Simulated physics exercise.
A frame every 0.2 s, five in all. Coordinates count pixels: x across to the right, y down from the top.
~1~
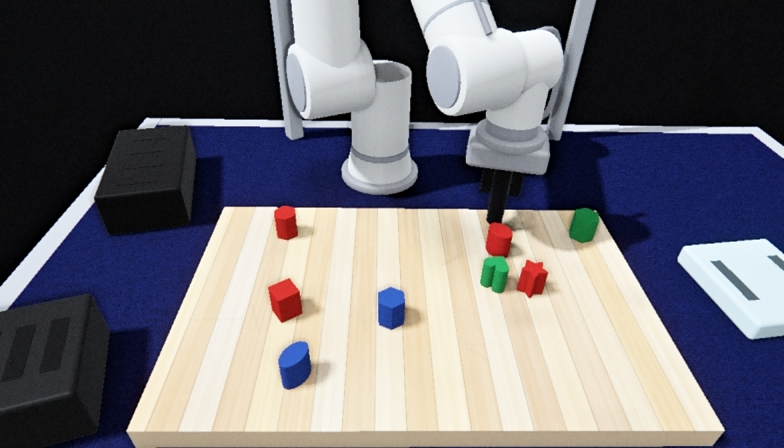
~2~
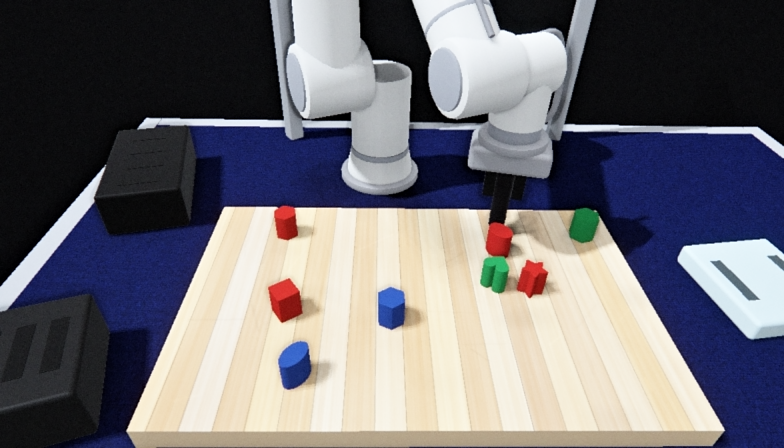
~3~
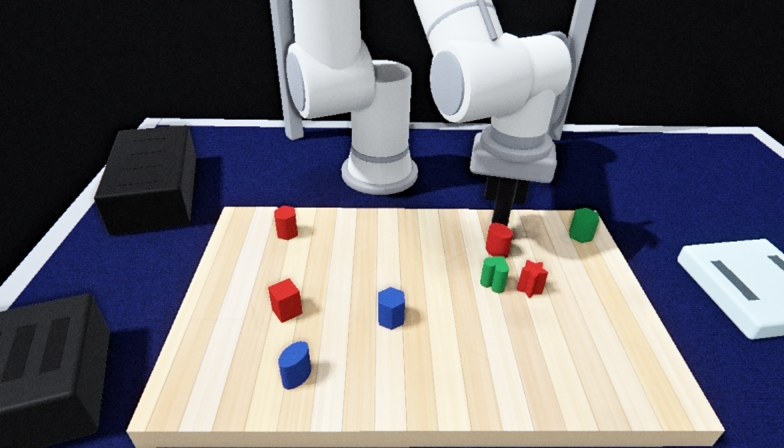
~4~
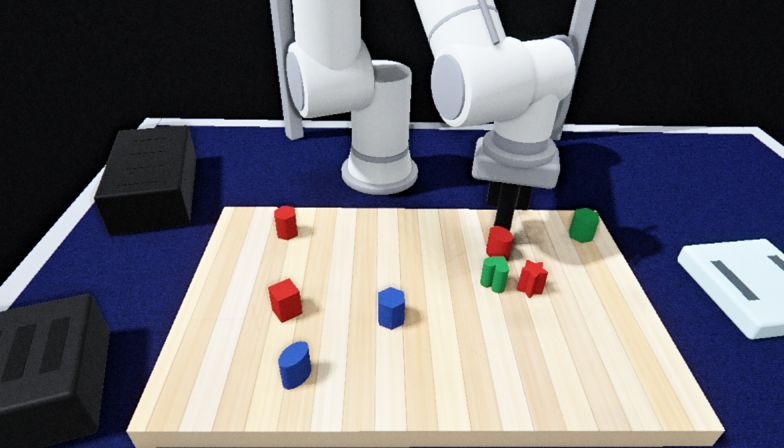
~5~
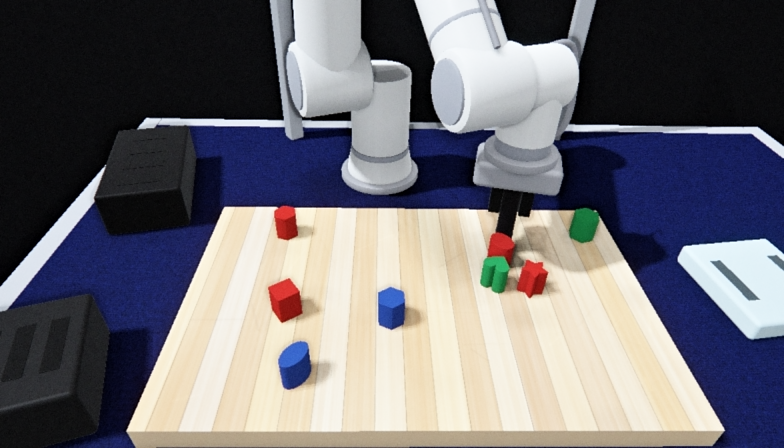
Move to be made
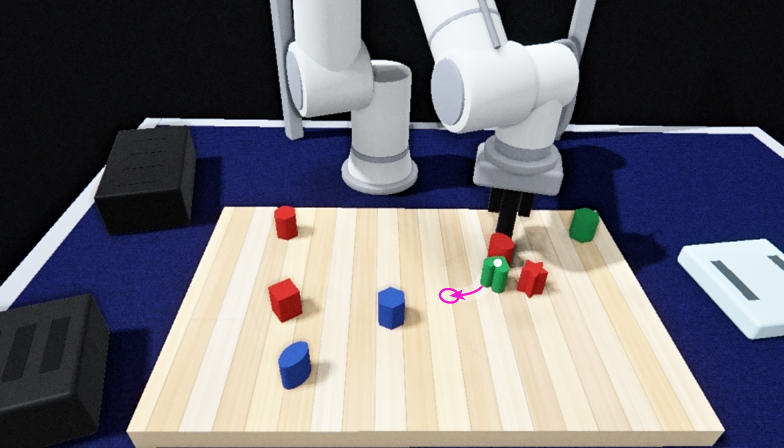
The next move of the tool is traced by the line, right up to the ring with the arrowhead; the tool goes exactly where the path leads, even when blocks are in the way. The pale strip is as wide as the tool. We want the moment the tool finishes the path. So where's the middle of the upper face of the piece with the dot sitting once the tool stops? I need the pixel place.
My prediction: (503, 292).
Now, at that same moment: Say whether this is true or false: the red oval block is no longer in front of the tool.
That statement is accurate.
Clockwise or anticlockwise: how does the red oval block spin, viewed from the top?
Overhead view: Anti-clockwise.
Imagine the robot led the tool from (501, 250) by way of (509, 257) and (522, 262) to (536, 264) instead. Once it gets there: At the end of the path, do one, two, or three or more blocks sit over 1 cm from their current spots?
I count one.
Path on the board, from (501, 250) by way of (492, 269) and (480, 288) to (449, 296); the dot is on the green heart.
The first path, step by step. One third of the way, tool at (493, 262); green heart at (499, 274), turned 30° clockwise; red oval block at (503, 261), turned 55° anticlockwise.
Two thirds of the way, tool at (481, 281); green heart at (503, 292), turned 20° clockwise; red oval block at (503, 275), turned 105° anticlockwise.
At the end, tool at (450, 288); green heart at (503, 292), turned 20° clockwise; red oval block at (503, 275), turned 105° anticlockwise; red star-shaped block in place.
